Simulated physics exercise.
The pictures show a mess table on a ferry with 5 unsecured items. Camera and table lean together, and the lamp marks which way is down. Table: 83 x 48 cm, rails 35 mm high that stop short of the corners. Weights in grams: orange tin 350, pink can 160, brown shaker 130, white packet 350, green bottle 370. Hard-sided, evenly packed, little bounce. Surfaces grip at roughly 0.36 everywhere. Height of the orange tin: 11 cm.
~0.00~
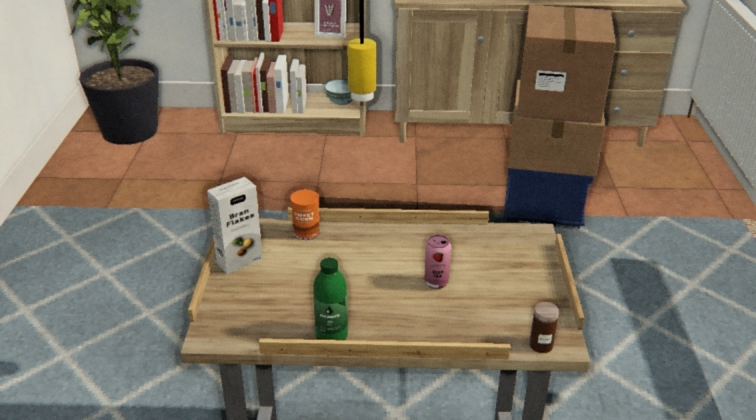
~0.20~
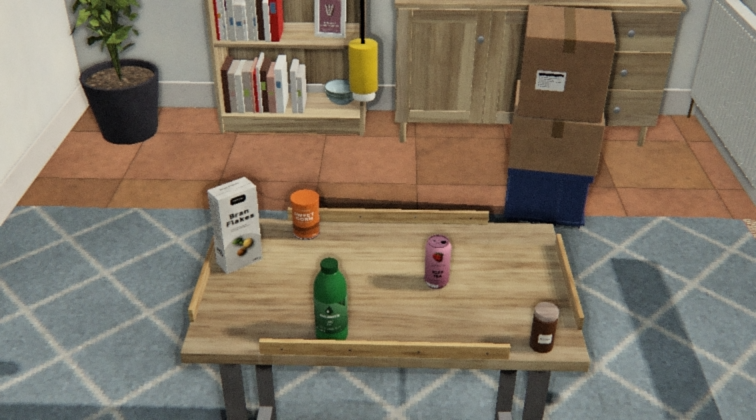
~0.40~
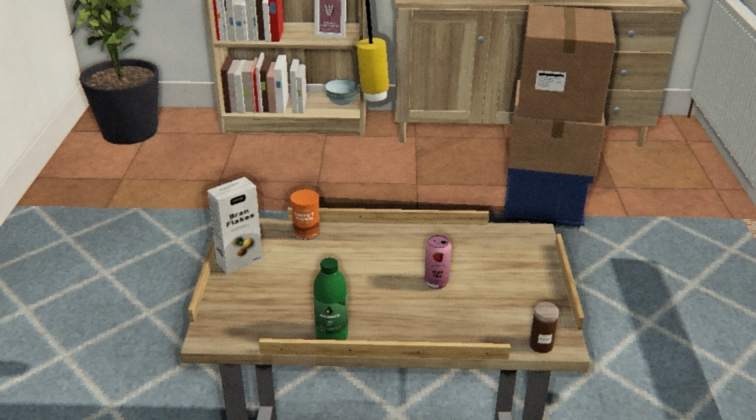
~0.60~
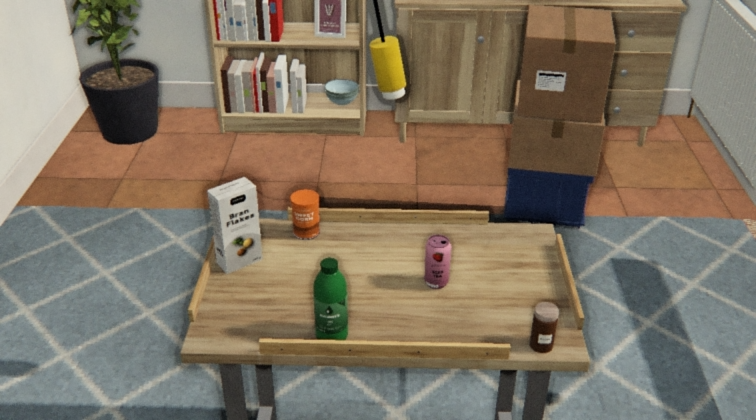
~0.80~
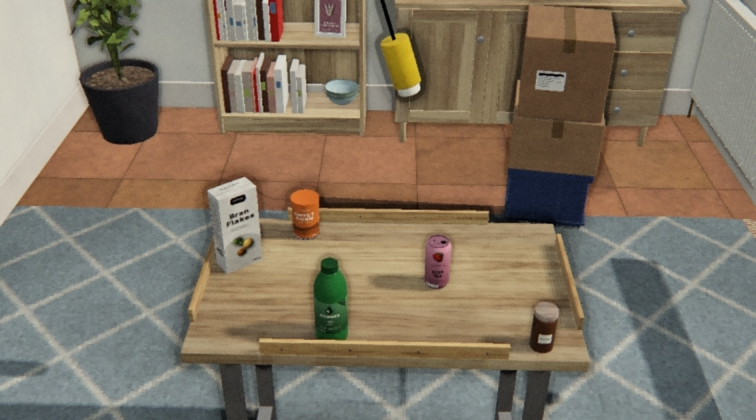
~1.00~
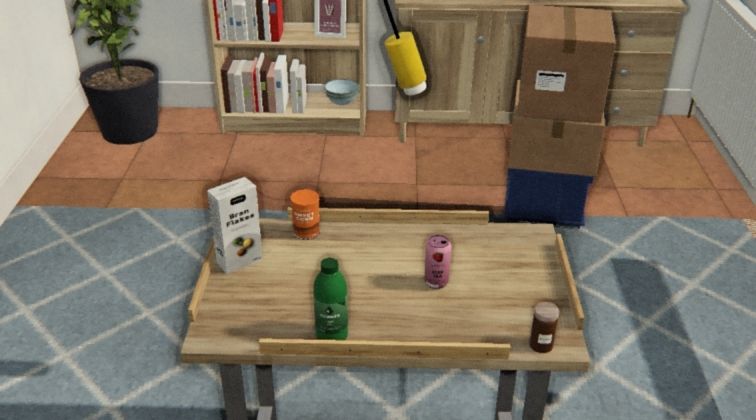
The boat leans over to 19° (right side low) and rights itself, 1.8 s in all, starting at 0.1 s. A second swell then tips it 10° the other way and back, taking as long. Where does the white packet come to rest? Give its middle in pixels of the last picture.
Resting place of the white packet: (236, 226).
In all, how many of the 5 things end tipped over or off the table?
In all, 0.
After 2.00 s, boat level.
After 3.10 s, boat heeled 7°, left side down.
In the end (4.2 s), all 5 under 5 cm from the start. In the last view, white packet near (236, 226).
